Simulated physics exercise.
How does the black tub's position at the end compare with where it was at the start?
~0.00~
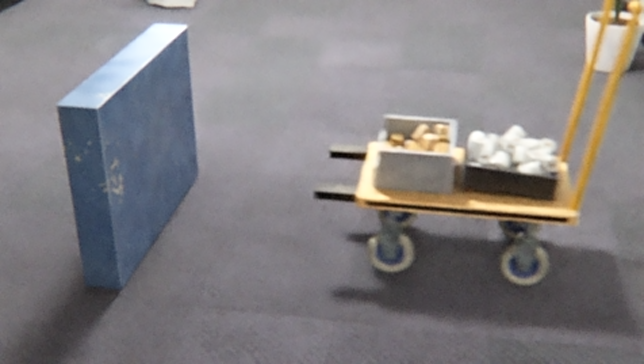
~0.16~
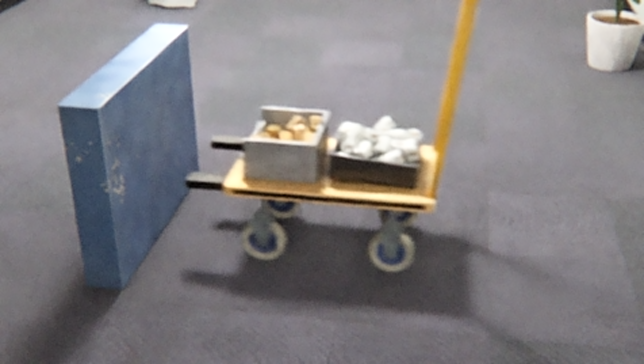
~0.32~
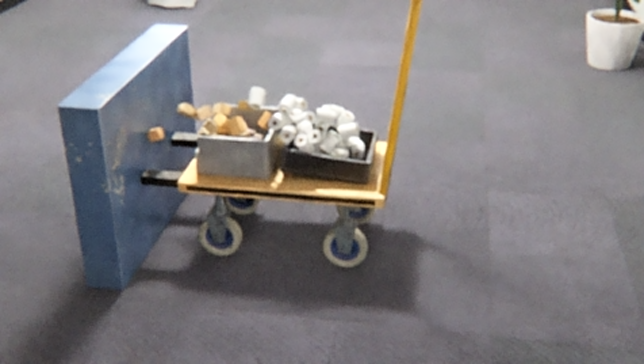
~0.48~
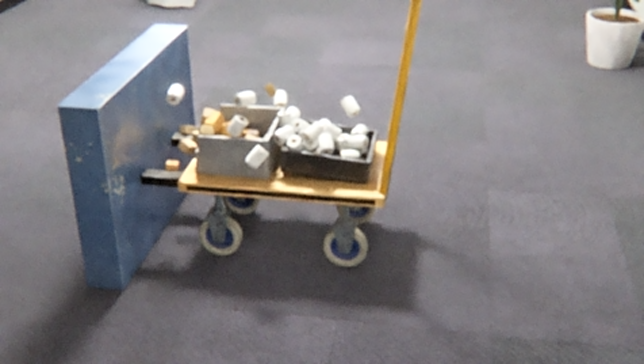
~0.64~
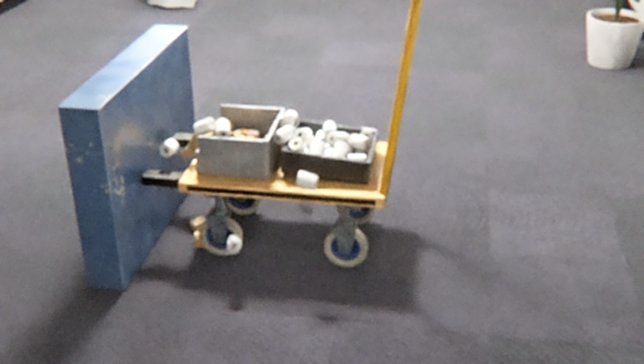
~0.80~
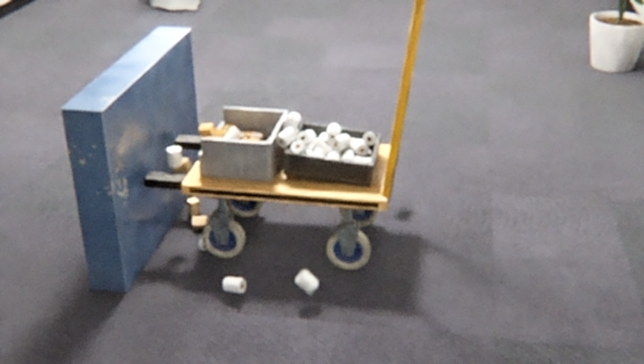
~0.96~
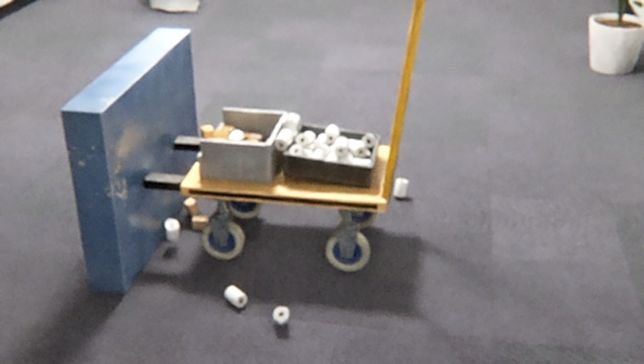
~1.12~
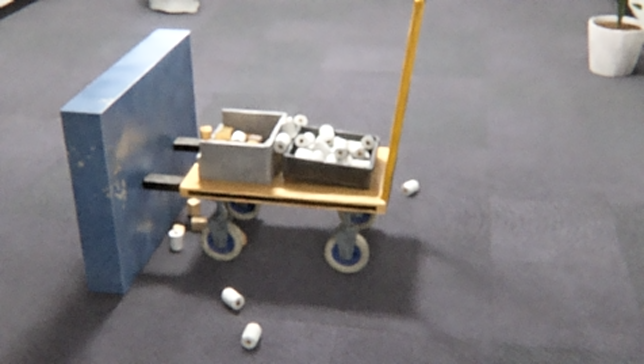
The black tub ends up farther to the left and much closer to the blue wall than it was at the start, still riding on the cart behind the grey tub.
